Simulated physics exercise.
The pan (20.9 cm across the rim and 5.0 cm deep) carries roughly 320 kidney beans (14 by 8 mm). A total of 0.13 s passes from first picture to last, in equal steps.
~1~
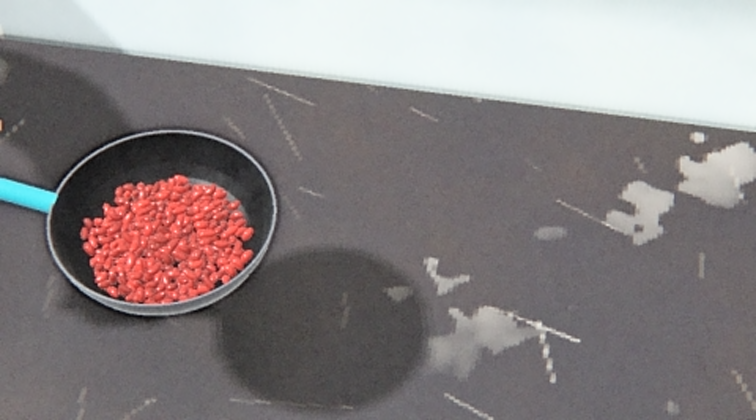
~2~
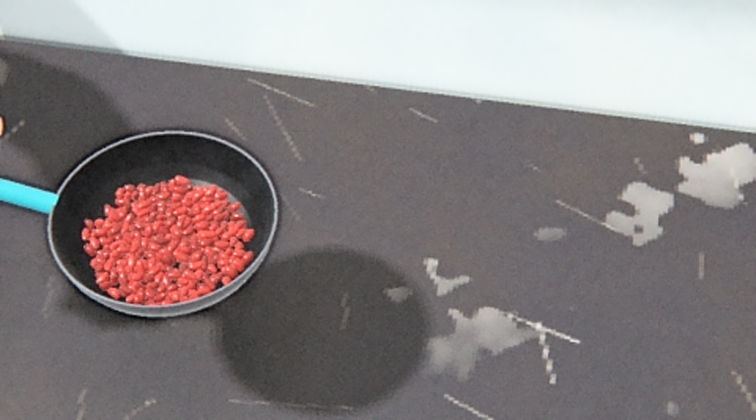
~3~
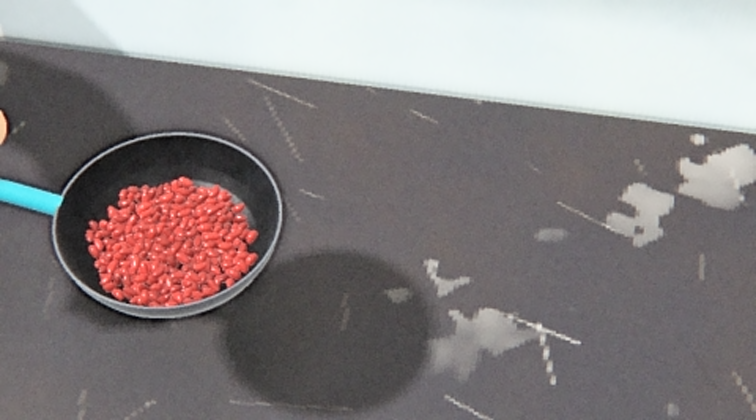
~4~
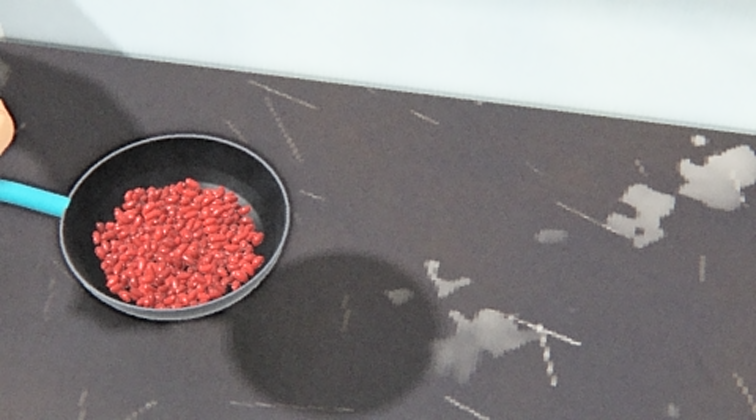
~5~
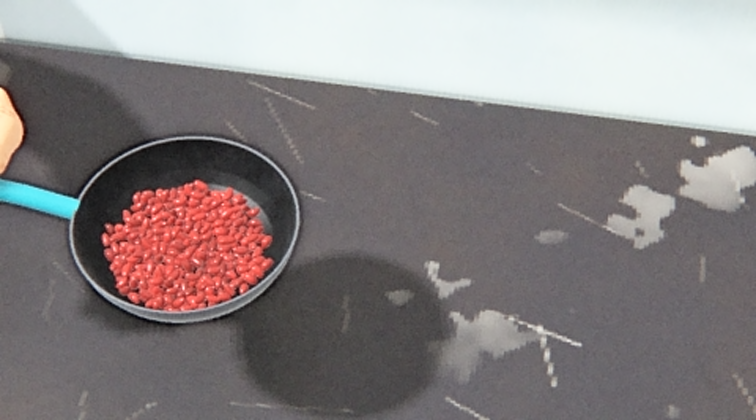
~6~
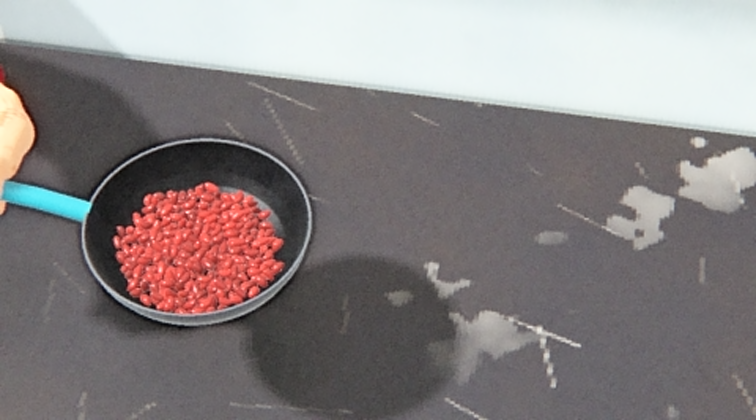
A hand comes into view at the left edge, by the blue handle of a black frying pan of red kidney beans, seen from above at an angle on a dark, scratched surface. Pale patches mark the right side, and a light blue band runs across the top. The pan slides a short way right, level, its round shadow moving with it, while the view stays still.
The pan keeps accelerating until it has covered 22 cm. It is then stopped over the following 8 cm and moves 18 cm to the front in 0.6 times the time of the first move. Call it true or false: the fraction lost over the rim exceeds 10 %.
False.
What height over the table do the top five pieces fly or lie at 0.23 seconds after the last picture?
Height above table: About 17 cm.
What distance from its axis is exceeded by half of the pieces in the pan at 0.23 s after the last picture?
Some 5.0 cm.
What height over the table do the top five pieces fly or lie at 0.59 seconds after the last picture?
Height: Roughly 18 centimetres.
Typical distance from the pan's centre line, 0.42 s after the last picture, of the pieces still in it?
6.5 centimetres, roughly.
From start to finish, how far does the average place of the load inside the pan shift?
It moves some 3.5 cm.
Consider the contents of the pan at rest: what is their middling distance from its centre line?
That would be about 6.0 centimetres.
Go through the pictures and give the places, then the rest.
Pan at (180, 307); tilt 0 degrees; moved 0.0 cm; leading edge at (273, 229); top of the load at (141, 187), in the first frame.
Pan at (181, 308); tilt 0 degrees; moved 0.1 cm; leading edge at (274, 230); top of the load at (142, 188), in the second frame.
Pan at (185, 309); tilt 0 degrees; moved 0.5 cm; leading edge at (278, 231); top of the load at (145, 190), in the third frame.
Pan at (192, 311); tilt 0 degrees; moved 1.2 cm; leading edge at (286, 233); top of the load at (199, 192), in the fourth frame.
Pan at (201, 314); tilt 0 degrees; moved 2.1 cm; leading edge at (296, 235); top of the load at (160, 194), in the fifth frame.
Pan at (212, 317); tilt 0 degrees; moved 3.3 cm; leading edge at (308, 238); top of the load at (218, 196), in the sixth frame.
Then, 0.23 s after the last picture, tilt 0 degrees; pan 100 %; middle of all pieces near (425, 280).
Then, 0.42 s after the last picture, tilt 0 degrees; pan 100 %; middle of all pieces near (530, 304).
Then, 0.59 s after the last picture, tilt 0 degrees; pan 100 %.
Then, 0.76 s after the last picture, tilt 0 degrees; pan 100 %.
In the end, pan 100 %.
